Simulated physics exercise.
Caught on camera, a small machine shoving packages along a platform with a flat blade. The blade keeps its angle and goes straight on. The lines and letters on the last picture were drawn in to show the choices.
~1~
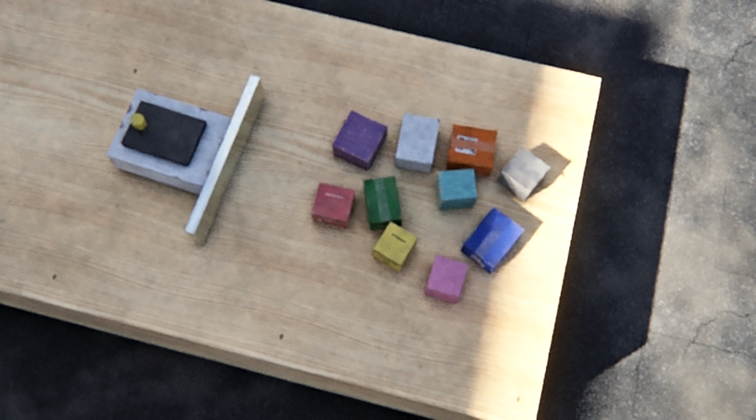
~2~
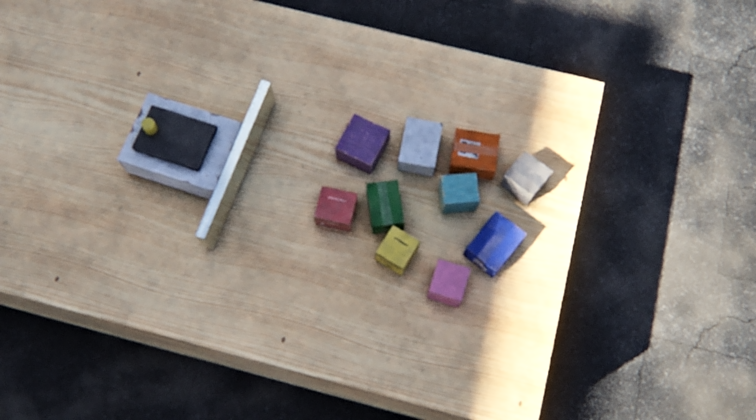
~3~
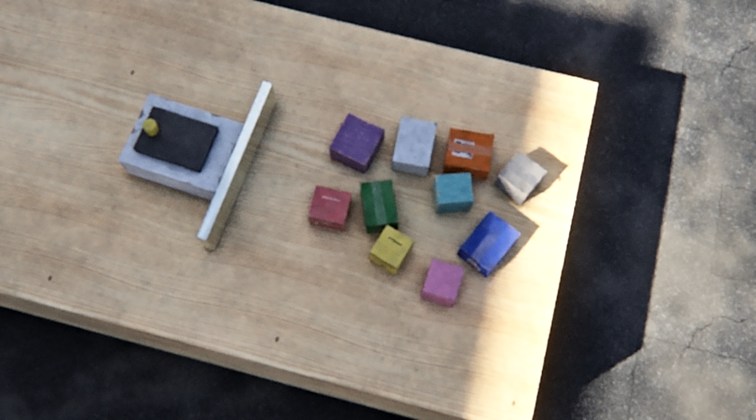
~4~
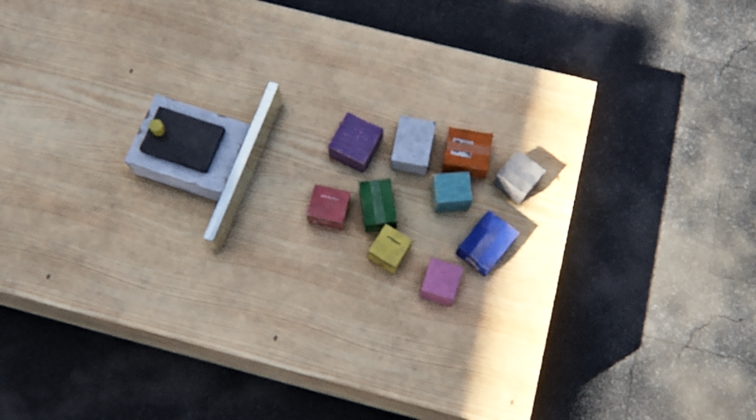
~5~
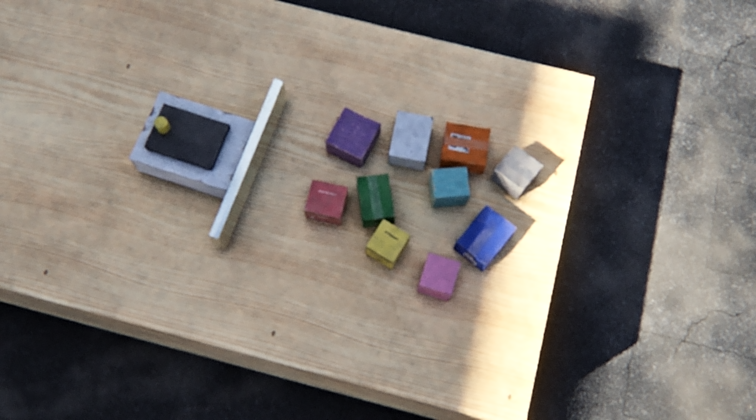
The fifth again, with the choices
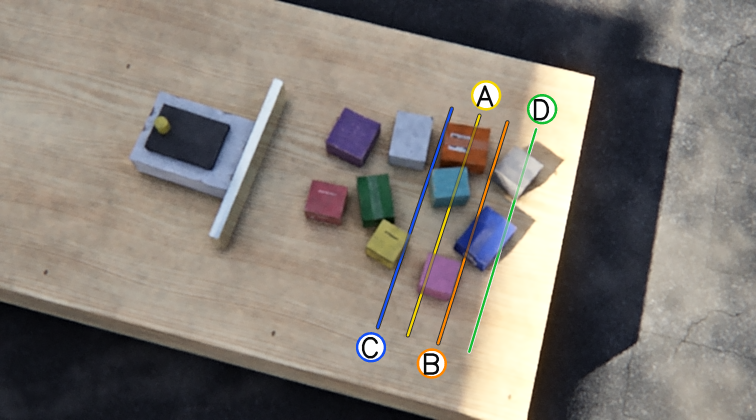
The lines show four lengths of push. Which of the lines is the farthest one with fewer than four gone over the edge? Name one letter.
As far as mark B.
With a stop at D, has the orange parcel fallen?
Yes.
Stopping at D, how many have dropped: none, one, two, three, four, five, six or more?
Five.
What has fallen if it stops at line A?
It is the grey box.
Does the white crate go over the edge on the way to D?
By then, yes.
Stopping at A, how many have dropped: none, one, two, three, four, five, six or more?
In all, one.
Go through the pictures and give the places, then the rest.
Grey box (523, 174); yellow box (395, 248); pink crate (446, 279), in the first picture.
Robot (180, 139); white crate (420, 147), in the second picture.
Robot (182, 140); orange parcel (469, 154), in the third picture.
Robot (188, 140); turquoise crate (451, 192), in the fourth picture.
Robot (193, 138); blue box (484, 239); grey box (516, 172); yellow box (388, 245), in the fifth picture.
On the marked copy, A at (445, 220); B at (474, 228); C at (417, 213); D at (504, 235).
Following B. Soon after the start, robot (273, 158); white crate (414, 142); purple crate (373, 141).
Later, robot (354, 179); grey box (570, 187); orange parcel (533, 167).
In the end, robot (418, 195); grey box over the edge; orange parcel over the edge; two fallen.
As for the rest, A is within the limit but short; C is within the limit but short; D drops five.
